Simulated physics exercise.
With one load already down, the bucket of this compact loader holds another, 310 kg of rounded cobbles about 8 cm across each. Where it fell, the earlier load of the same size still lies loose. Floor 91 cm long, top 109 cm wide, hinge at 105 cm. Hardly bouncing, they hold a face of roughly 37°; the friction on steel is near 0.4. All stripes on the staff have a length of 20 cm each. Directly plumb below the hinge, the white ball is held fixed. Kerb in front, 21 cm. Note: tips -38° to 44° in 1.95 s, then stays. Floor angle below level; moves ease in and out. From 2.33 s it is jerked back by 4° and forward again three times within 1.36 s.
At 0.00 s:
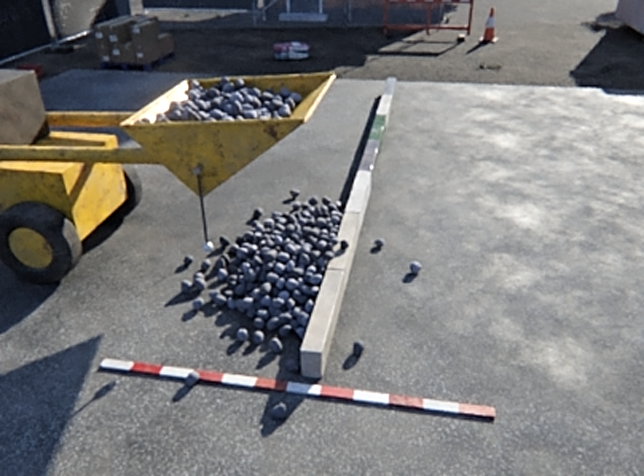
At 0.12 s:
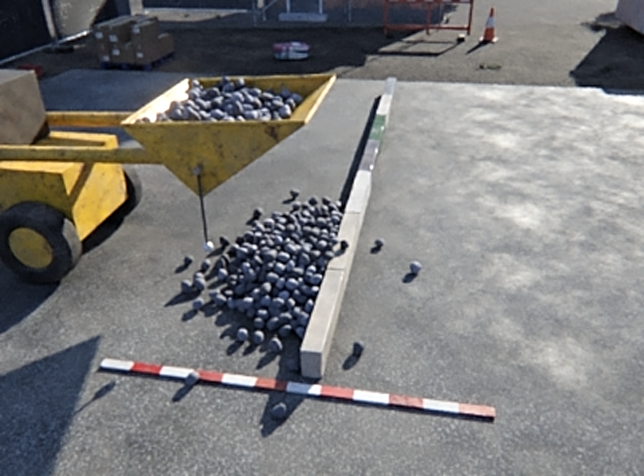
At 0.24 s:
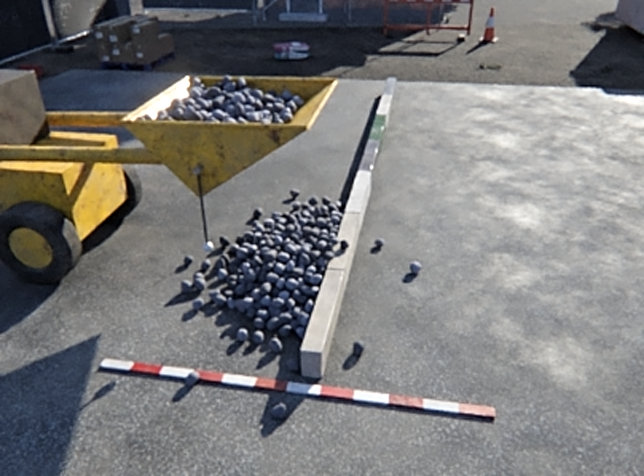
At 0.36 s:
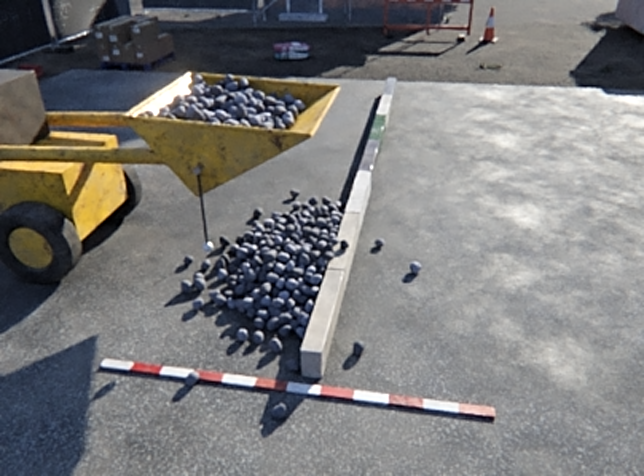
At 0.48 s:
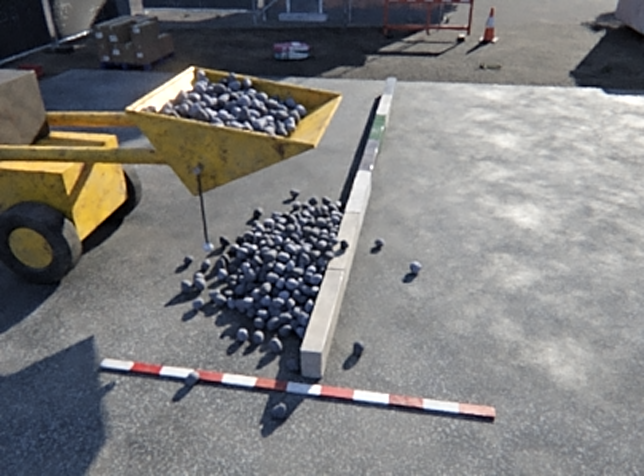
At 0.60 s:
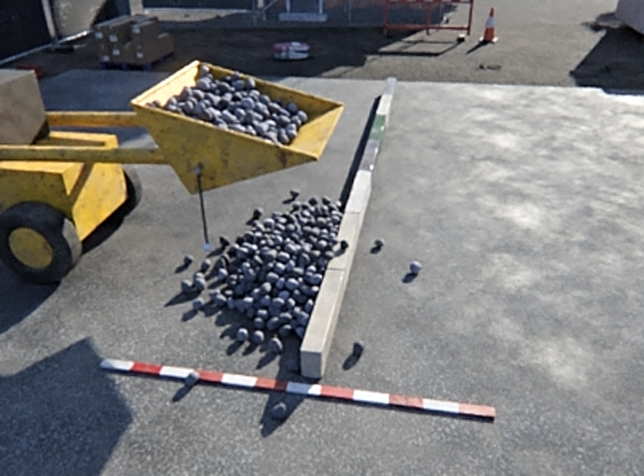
The clip opens on a yellow loader at left holding a bucket of grey stones above a loose pile beside a pale kerb, with a red-and-white staff in front. The bucket slowly tilts forward, its right lip lowering and back edge rising, while its stones shift slightly and the pile stays still.
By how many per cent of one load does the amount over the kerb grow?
It grows by about 31 per cent of one load.
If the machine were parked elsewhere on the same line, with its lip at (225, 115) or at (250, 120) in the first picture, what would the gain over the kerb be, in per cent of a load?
First place: Roughly 0 %; second place: Roughly 0 %.
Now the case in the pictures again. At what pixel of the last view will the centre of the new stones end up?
The centre sits about (323, 248).
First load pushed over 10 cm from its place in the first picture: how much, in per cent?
I'd say roughly 5 per cent of them.
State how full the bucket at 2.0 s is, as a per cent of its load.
Near 20 per cent of the load is held.
After 1.5 s the floor is at 31°; in per cent of one load, 98 in the bucket, 101 on this side of the kerb, 1 over the kerb; the foremost stones are at (351, 267).
After 2.0 s the floor is at 44°; in per cent of one load, 21 in the bucket, 163 on this side of the kerb, 15 over the kerb; the foremost stones are at (407, 265).
After 4.1 s the floor is at 44°; in per cent of one load, 0 in the bucket, 168 on this side of the kerb, 32 over the kerb; the foremost stones are at (484, 309).
After 6.7 s the floor is at 44°; in per cent of one load, 0 in the bucket, 168 on this side of the kerb, 32 over the kerb; the foremost stones are at (484, 309). Net gain over the kerb, 31.
